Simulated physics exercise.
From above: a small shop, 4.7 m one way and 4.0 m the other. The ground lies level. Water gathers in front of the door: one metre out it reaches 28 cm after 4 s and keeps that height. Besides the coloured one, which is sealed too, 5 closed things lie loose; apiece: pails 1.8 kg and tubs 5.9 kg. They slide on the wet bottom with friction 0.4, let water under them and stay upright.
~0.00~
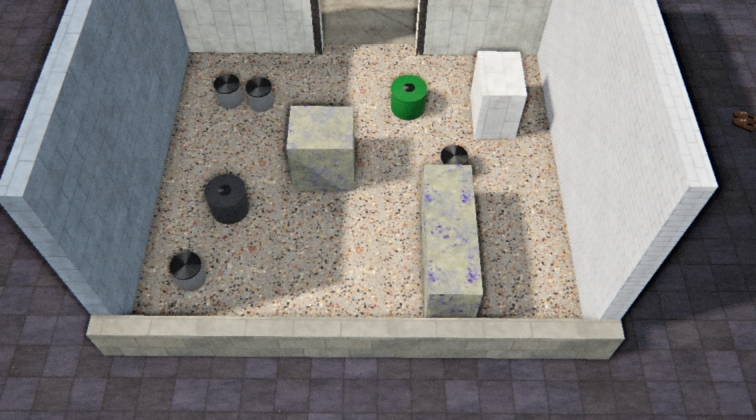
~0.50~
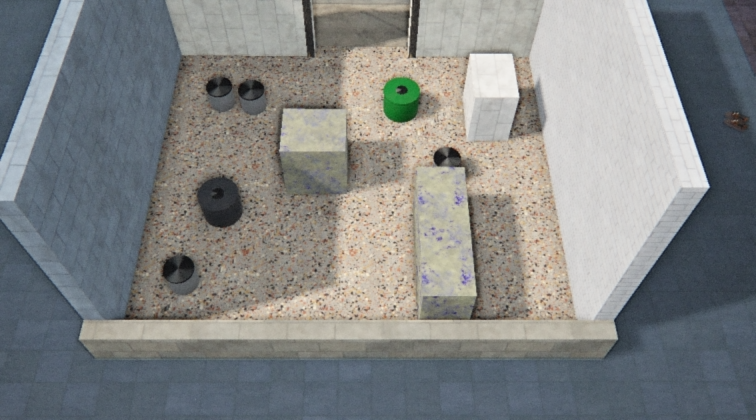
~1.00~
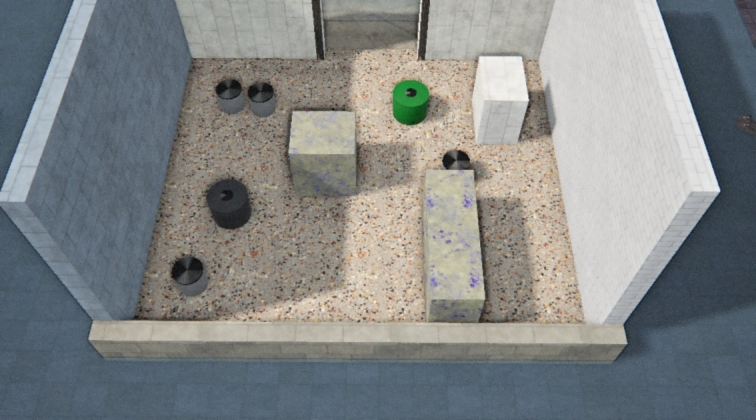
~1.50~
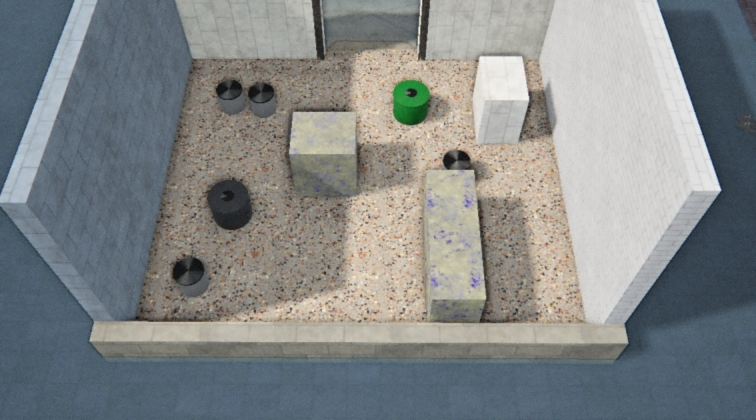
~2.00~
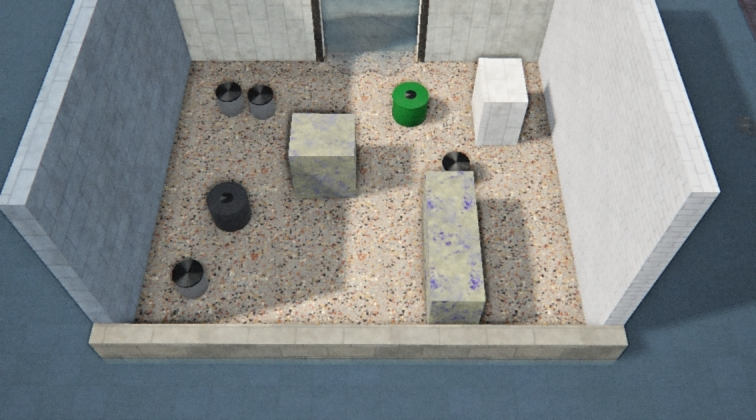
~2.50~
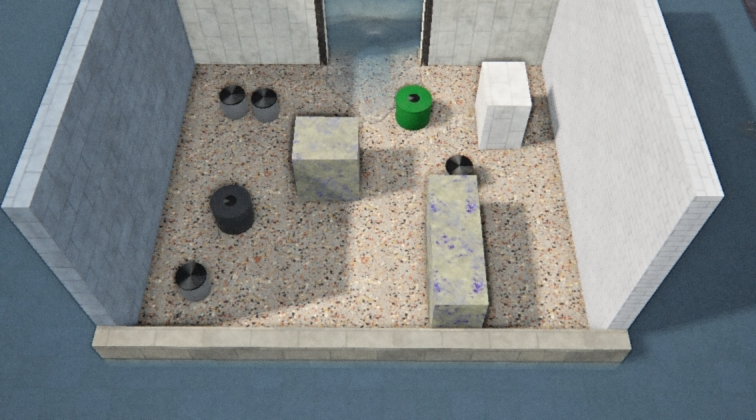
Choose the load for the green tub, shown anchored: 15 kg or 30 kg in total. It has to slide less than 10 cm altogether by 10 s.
I expect that neither weight holds it.
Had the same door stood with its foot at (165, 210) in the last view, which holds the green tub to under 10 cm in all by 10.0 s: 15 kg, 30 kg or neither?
Then only the higher weight holds it.
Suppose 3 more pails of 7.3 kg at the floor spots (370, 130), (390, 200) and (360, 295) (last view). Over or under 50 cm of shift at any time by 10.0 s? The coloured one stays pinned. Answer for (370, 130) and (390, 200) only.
In that order: Past it, more.
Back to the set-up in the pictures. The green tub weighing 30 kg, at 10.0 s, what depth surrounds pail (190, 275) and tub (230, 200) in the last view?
About 6 and 7 cm.
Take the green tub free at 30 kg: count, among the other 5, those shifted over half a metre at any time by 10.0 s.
5 of them.
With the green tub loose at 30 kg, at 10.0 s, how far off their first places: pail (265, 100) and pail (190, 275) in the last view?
In turn: 50 cm, 120 cm.
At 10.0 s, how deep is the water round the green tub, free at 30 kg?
Roughly 12 cm.
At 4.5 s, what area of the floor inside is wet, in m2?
Some 8.0 m2.
After 3.5 s the green tub would be 6 cm from its start with 15 kg and 0 cm from its start with 30 kg; 6 cm of water round it then.
After 4.5 s the green tub would be 60 cm from its start with 15 kg and 7 cm from its start with 30 kg; 8 cm of water round it then.
After 7.0 s the green tub would be 186 cm from its start with 15 kg and 40 cm from its start with 30 kg; 9 cm of water round it then.
After 10.0 s the green tub would be 161 cm from its start with 15 kg and 73 cm from its start with 30 kg; 12 cm of water round it then.
